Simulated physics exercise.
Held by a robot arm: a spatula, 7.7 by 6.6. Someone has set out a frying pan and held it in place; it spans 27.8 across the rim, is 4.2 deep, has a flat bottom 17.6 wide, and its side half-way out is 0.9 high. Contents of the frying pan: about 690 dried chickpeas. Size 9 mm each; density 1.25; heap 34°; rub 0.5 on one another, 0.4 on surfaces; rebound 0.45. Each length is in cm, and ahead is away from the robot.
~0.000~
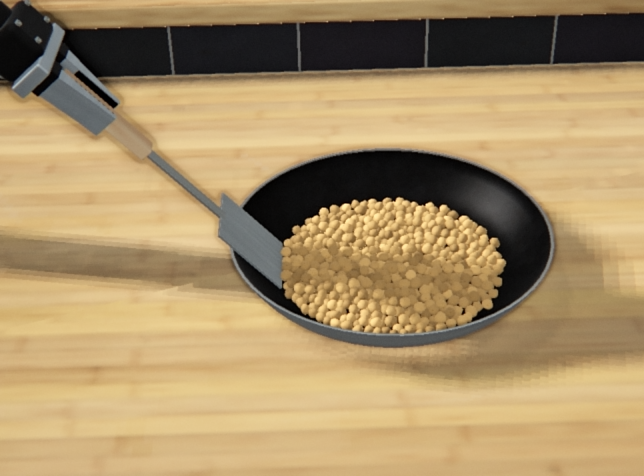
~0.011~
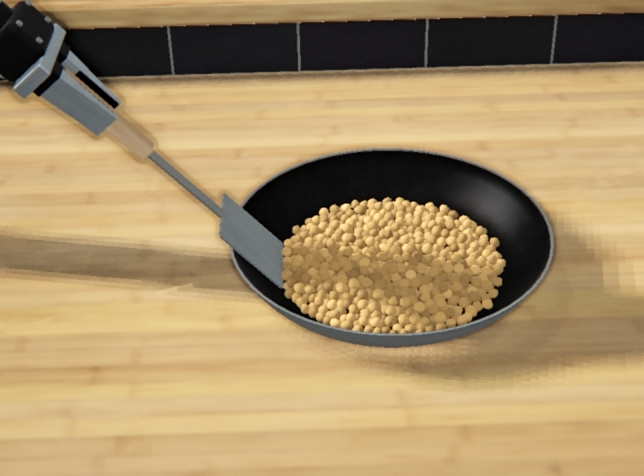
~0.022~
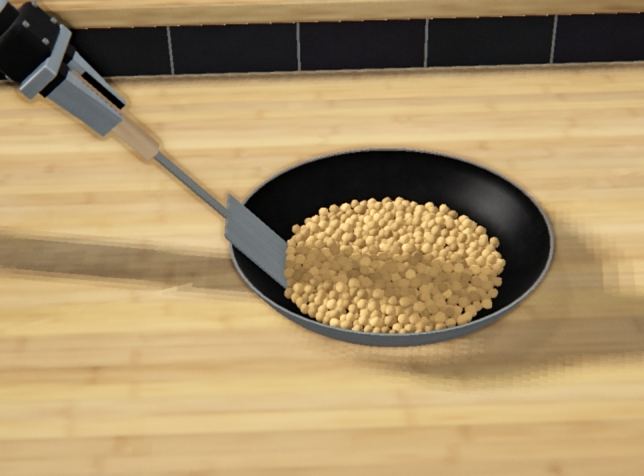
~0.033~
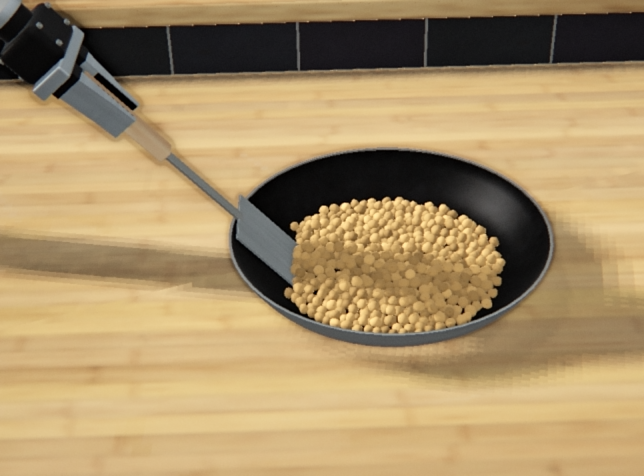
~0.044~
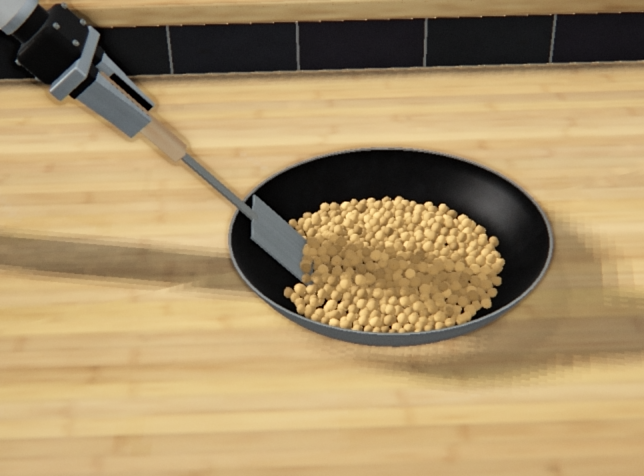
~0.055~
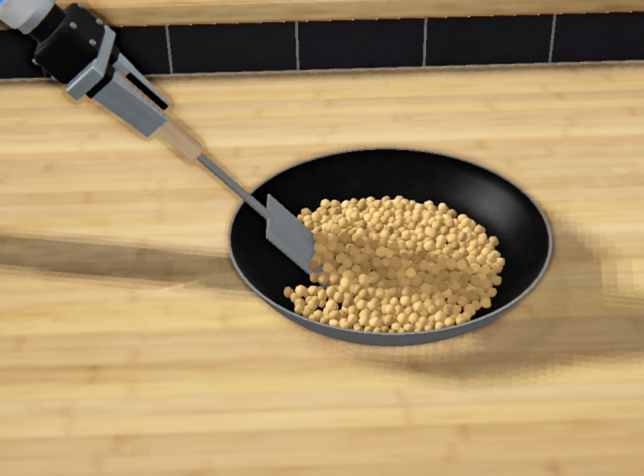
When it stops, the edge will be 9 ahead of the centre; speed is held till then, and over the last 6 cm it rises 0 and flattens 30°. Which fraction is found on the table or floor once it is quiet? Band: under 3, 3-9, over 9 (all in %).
3-9 %.
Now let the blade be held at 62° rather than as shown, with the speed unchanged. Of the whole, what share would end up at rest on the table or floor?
That gives about 5 in a hundred.
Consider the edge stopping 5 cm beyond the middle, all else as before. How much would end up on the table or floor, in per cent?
Roughly 0 %.
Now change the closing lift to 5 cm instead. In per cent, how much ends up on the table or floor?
Roughly 15 percent of it.
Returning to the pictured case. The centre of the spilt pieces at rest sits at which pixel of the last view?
My best guess is near (592, 264).
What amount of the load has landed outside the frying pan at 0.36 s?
Some 4 per cent of the load.
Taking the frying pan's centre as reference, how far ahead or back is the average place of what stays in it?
Ahead of centre, roughly 4.5 centimetres.
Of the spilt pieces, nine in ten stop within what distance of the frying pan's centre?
It comes out at close to 25 centimetres.
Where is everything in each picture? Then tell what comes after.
The first frame shows the spatula top edge at (220, 214), sloping 49°; upper third of the load around (388, 257), from x 285 to 500, top at y 200; 694 in the frying pan.
The second frame shows the spatula top edge at (221, 214), sloping 49°; upper third of the load around (388, 257), from x 285 to 500, top at y 200.
The third frame shows the spatula top edge at (227, 215), sloping 49°; upper third of the load around (388, 257), from x 290 to 500, top at y 200.
The fourth frame shows the spatula top edge at (238, 216), sloping 49°; upper third of the load around (381, 257), from x 290 to 500, top at y 200.
The fifth frame shows the spatula top edge at (253, 216), sloping 49°; upper third of the load around (378, 252), from x 290 to 500, top at y 200.
The sixth frame shows the spatula top edge at (267, 215), sloping 49°; upper third of the load around (374, 253), from x 290 to 500, top at y 200; 694 in the frying pan.
After 0.10 s, sloping 49°, highest piece 6 above the table; 694 in the frying pan.
After 0.14 s, sloping 43°, highest piece 7 above the table; 694 in the frying pan.
After 0.36 s, sloping 19°, highest piece 5 above the table; 662 in the frying pan, 30 on the table or floor, 2 on the blade or in flight.
After 1.41 s, sloping 19°, highest piece 5 above the table; 662 in the frying pan, 32 on the table or floor.
In the end, 662 in the frying pan, 32 on the table or floor. That is 5 % on the table or floor.
